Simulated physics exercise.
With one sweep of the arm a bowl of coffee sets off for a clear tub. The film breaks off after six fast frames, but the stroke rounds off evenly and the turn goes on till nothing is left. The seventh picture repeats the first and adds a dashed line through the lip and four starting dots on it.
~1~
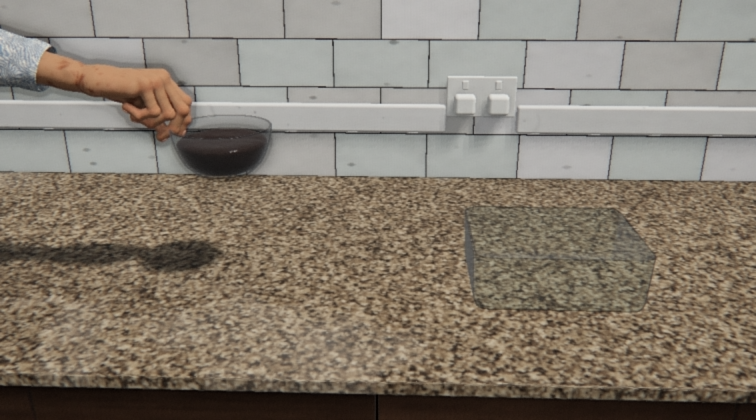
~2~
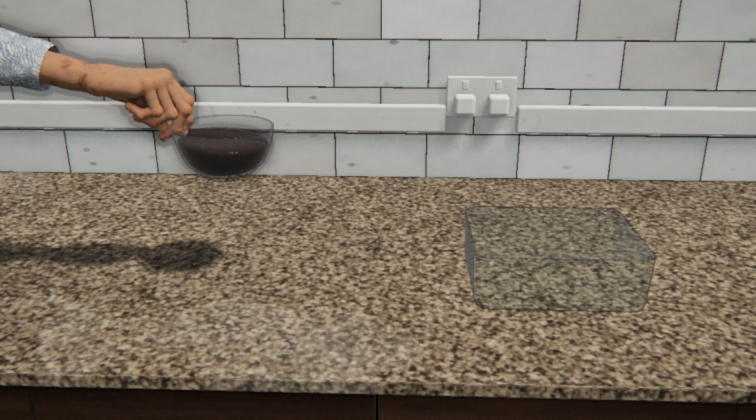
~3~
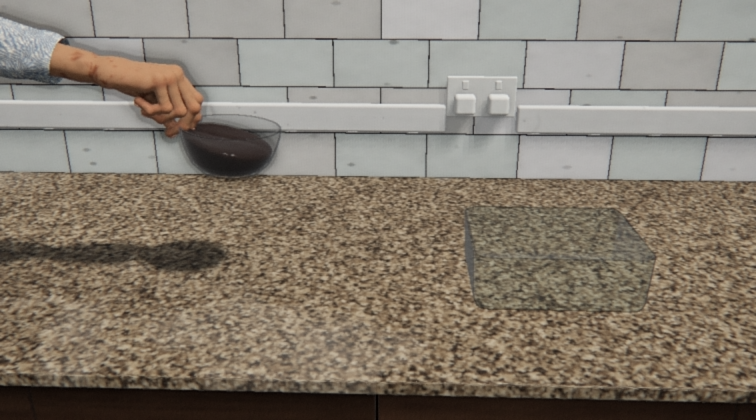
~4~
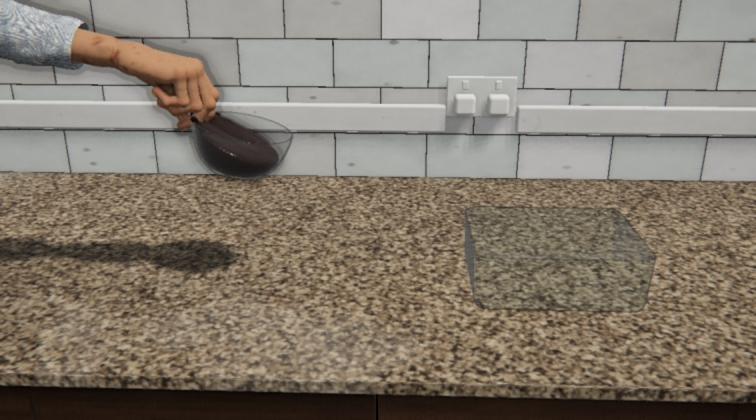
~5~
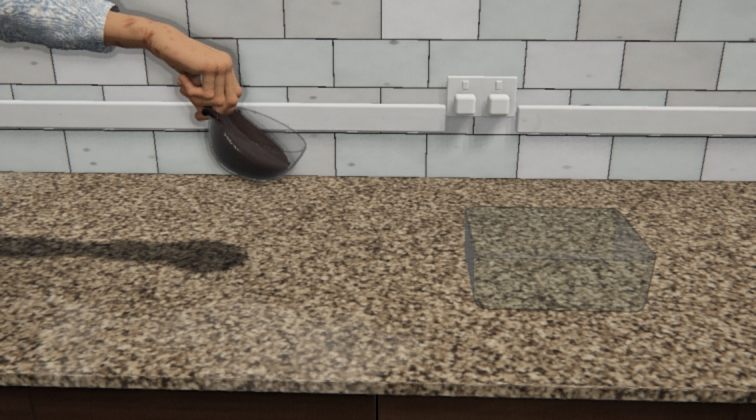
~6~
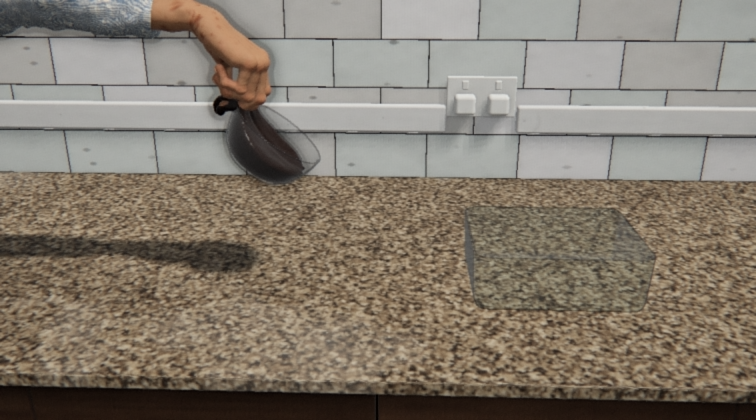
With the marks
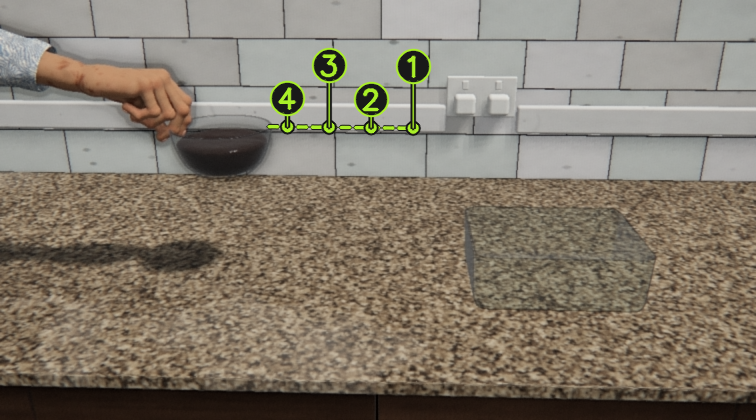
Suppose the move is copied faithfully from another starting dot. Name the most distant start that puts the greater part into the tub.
Go for 3.
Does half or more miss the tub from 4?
Yes, that goes wrong.
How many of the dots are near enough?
Three of them.
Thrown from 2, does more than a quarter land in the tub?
Yes, it does.
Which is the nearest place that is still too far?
That would be 4.
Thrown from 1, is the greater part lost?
No, not at all.
On the marked copy, 1 at (413, 128); 2 at (371, 127); 3 at (329, 127); 4 at (287, 126).
For place 1, about 77 % lands in the tub, 14 % falls short and 9 % goes beside or beyond.
For place 2, about 66 % lands in the tub, 9 % falls short and 25 % goes beside or beyond.
For place 3, about 72 % lands in the tub, 12 % falls short and 16 % goes beside or beyond.
For place 4, about 10 % lands in the tub, 84 % falls short and 7 % goes beside or beyond.
